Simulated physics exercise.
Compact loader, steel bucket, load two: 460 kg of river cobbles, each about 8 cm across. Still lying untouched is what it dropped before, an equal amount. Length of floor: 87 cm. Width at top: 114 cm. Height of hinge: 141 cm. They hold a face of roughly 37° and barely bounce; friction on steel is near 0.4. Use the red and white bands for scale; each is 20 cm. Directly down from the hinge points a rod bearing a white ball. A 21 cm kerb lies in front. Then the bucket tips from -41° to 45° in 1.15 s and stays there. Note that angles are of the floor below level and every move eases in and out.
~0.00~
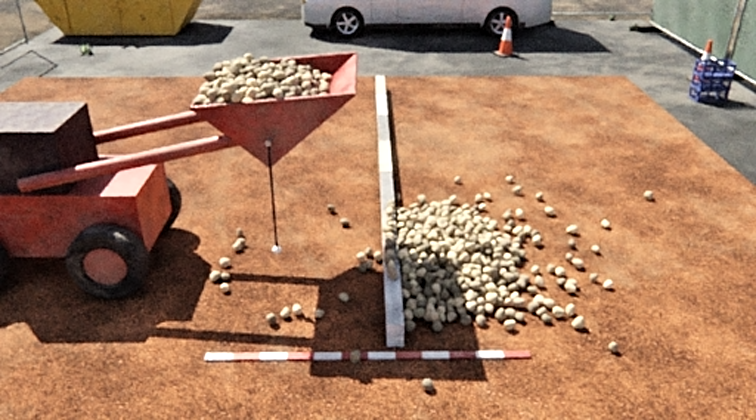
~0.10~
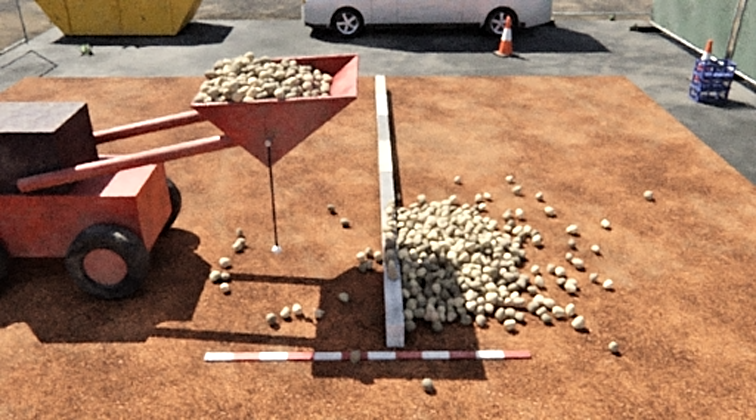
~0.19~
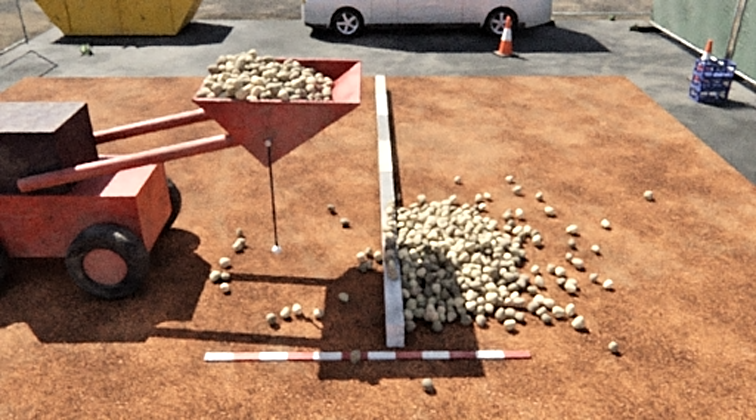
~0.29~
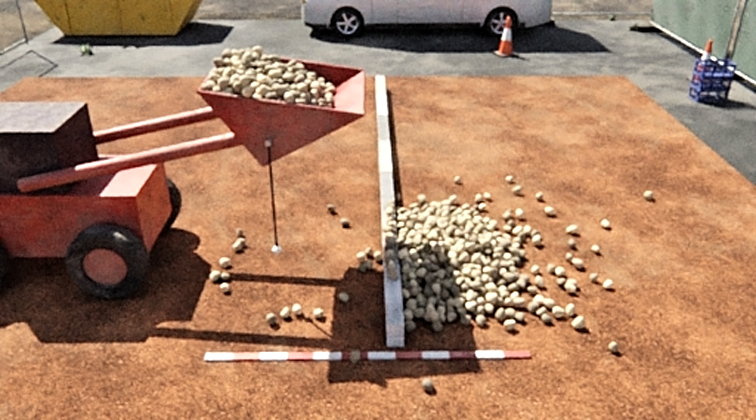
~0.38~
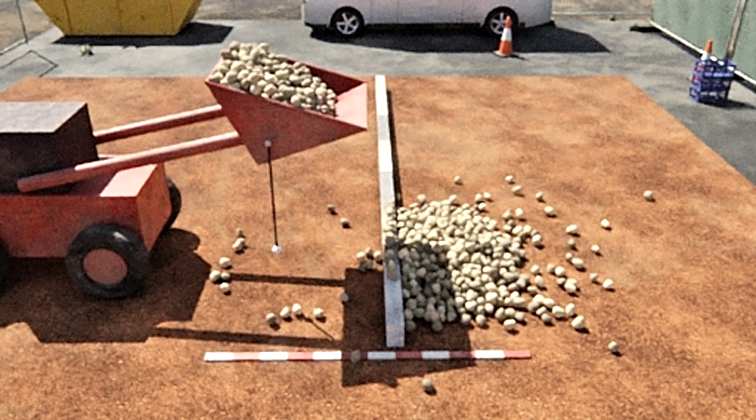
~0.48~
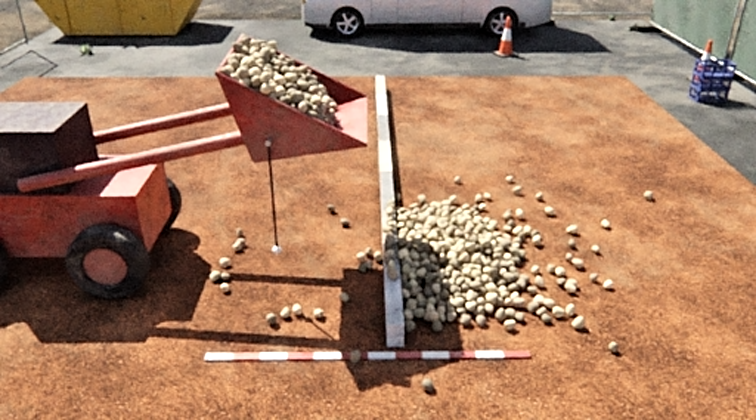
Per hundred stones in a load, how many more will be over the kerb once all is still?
25.
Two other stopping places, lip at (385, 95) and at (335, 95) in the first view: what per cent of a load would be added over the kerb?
Case one about 70 %, case two about 10 %.
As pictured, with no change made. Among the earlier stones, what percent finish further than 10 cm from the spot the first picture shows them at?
Roughly 5 per cent of them.
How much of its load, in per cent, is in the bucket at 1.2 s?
35 %.
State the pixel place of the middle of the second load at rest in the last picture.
I'd say close to (368, 249).
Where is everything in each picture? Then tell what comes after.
The bucket is at -41°, its lip at (355, 94); the top of the load is at (252, 68). The earlier load is highest near (390, 236), 25 cm above ground level, 6 % on this side of the kerb, 96 % over the kerb, in the first picture.
The bucket is at -39°, its lip at (356, 97); the top of the load is at (253, 67); the stones move at 0.2 m/s on average, in the second picture.
Lip at (360, 104), floor tilted -35°, highest stones at (257, 65); the stones move at 0.3 m/s on average, in the third picture.
Lip at (364, 115), floor tilted -28°, highest stones at (240, 59); the stones move at 0.4 m/s on average, in the fourth picture.
Lip at (367, 130), floor tilted -19°, highest stones at (240, 53); the stones move at 0.5 m/s on average, in the fifth picture.
The bucket is at -9°, its lip at (367, 146); the top of the load is at (250, 48); the stones move at 0.5 m/s on average, in the sixth picture.
After 0.9 s the floor is at 31°; in per cent of one load, 98 in the bucket, 8 on this side of the kerb, 96 over the kerb; the foremost stones are at (598, 244).
After 1.2 s the floor is at 45°; in per cent of one load, 36 in the bucket, 68 on this side of the kerb, 97 over the kerb; the foremost stones are at (598, 244).
After 1.6 s the floor is at 45°; in per cent of one load, 3 in the bucket, 84 on this side of the kerb, 114 over the kerb; the foremost stones are at (598, 244).
After 4.2 s the floor is at 45°; in per cent of one load, 0 in the bucket, 81 on this side of the kerb, 121 over the kerb; the foremost stones are at (598, 244). Net gain over the kerb, 25.
